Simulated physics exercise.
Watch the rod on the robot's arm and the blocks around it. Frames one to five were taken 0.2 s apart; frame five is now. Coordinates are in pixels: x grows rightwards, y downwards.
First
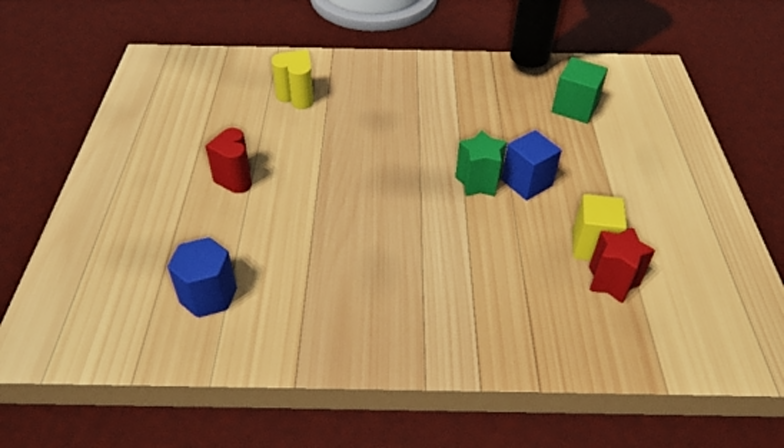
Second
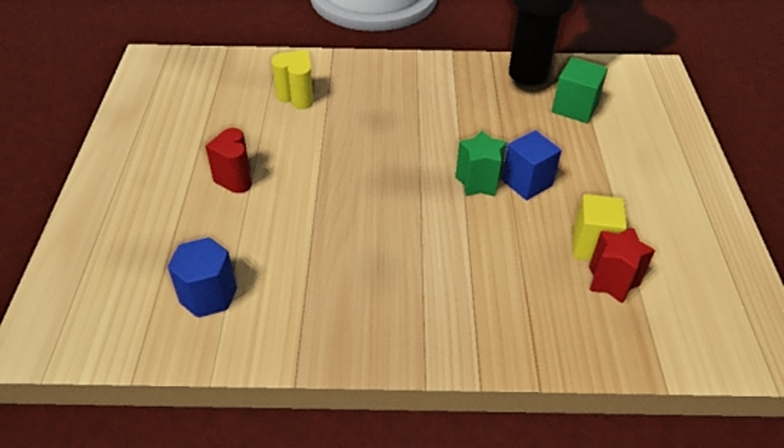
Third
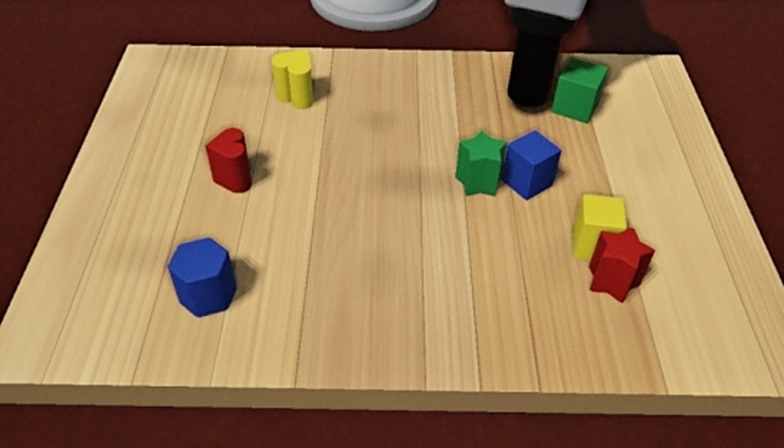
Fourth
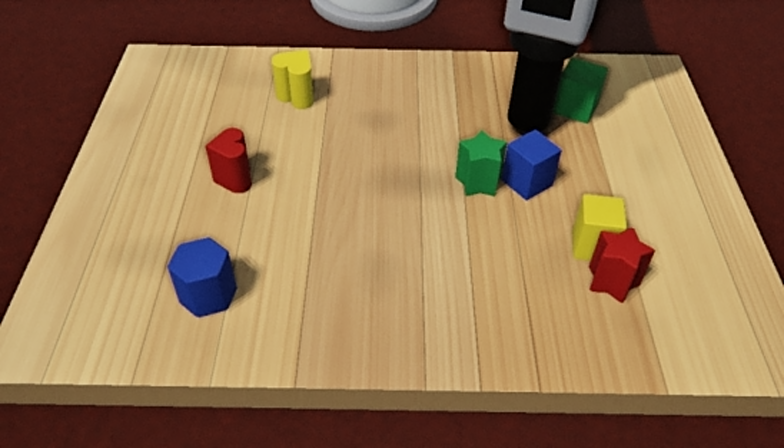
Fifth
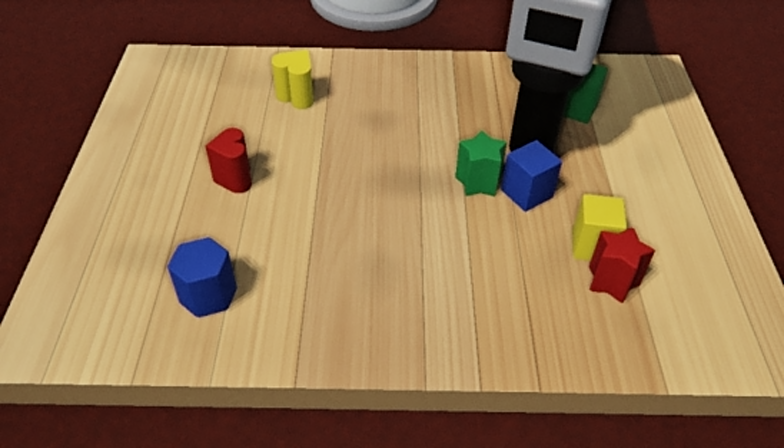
On a wooden board scattered with colored blocks, a robot arm's black rod moved down from the top edge, passing left of the green cube, and nudged the blue cube slightly toward the viewer.
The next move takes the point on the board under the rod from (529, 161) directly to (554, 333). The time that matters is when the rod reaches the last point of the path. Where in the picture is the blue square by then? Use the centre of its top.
At (504, 244).
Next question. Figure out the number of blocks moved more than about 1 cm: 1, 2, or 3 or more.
My guess is one.
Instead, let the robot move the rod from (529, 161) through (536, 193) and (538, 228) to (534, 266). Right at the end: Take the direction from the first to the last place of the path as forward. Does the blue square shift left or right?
The answer is right: Facing from the path's start to its end, that's where the blue square shifts.
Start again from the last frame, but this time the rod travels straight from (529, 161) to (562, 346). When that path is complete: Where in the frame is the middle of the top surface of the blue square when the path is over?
Roughly at (511, 231).
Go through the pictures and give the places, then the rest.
The first frame shows rod tip (529, 57); block tops, blue square (535, 146); yellow square (605, 210).
The second frame shows rod (528, 74); blocks unchanged.
The third frame shows rod (528, 94); blocks unchanged.
The fourth frame shows rod (529, 119); blocks unchanged.
The fifth frame shows rod (531, 148); blue square (535, 157); yellow square (605, 210).
The first path, step by step. One third of the way, rod (537, 198); blue square (526, 206), turned 30° clockwise.
Two thirds of the way, rod (545, 255); blue square (506, 242), turned 115° clockwise.
At the end, rod (557, 321); blue square (504, 244), turned 120° clockwise; yellow square in place.
